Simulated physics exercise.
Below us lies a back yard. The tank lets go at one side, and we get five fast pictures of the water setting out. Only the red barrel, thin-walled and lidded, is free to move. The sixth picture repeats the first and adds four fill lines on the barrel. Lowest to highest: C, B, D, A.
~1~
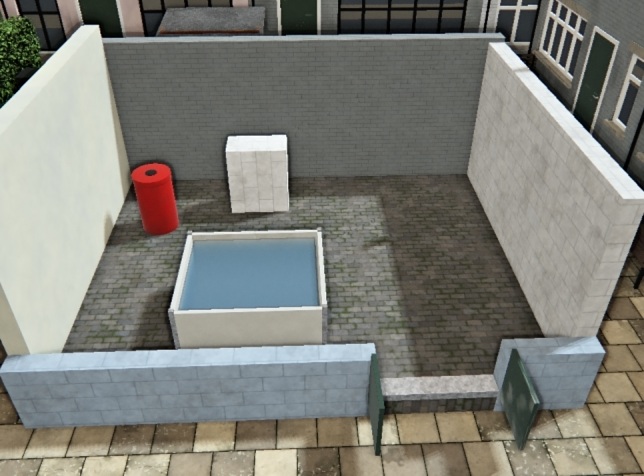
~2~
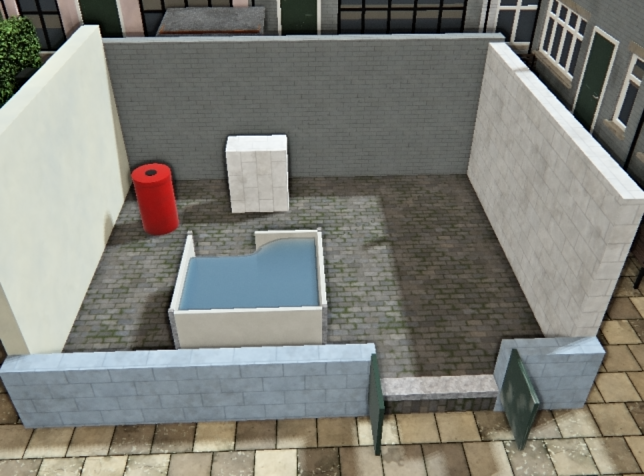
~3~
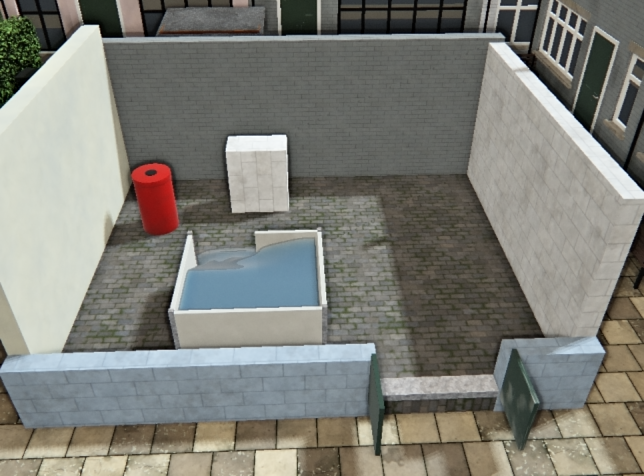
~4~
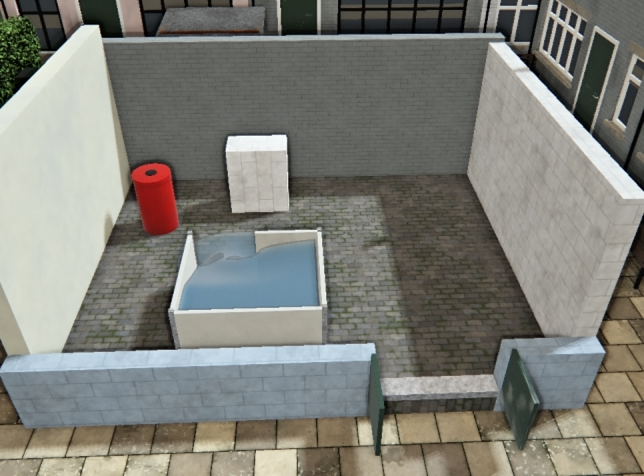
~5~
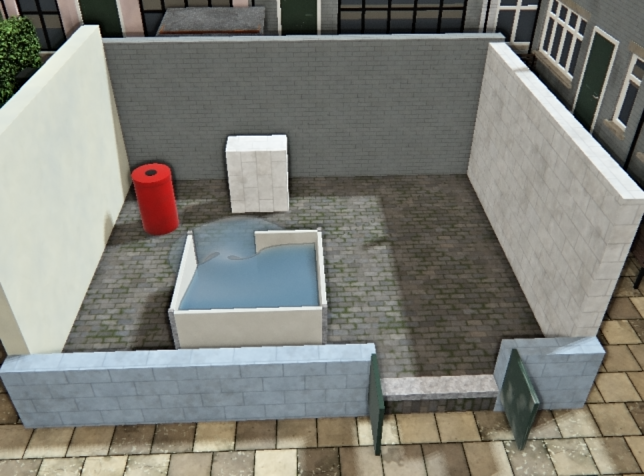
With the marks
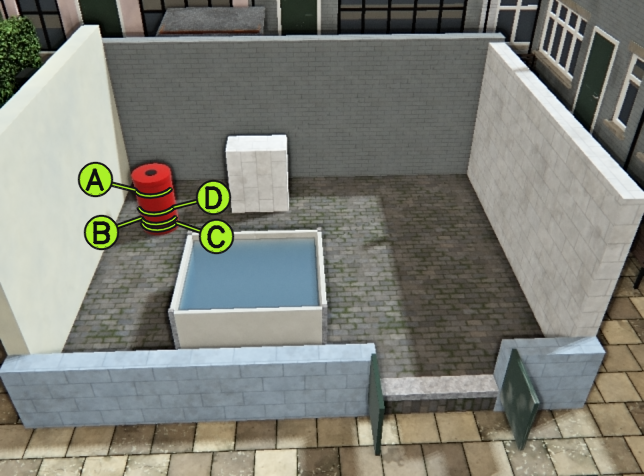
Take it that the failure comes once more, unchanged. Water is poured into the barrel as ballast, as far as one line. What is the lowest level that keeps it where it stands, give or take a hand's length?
It is D.
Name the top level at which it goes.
Level B.
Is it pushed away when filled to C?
Yes.
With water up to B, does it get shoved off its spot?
Yes.
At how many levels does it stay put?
Two of the four.
On the marked copy, A at (150, 196); B at (156, 224); C at (157, 230); D at (154, 214); from the bottom up C, B, D, A.
With A, it does not move.
With B, it is pushed about its own width away.
With C, it is pushed about 3 times its own width away.
With D, it does not move.
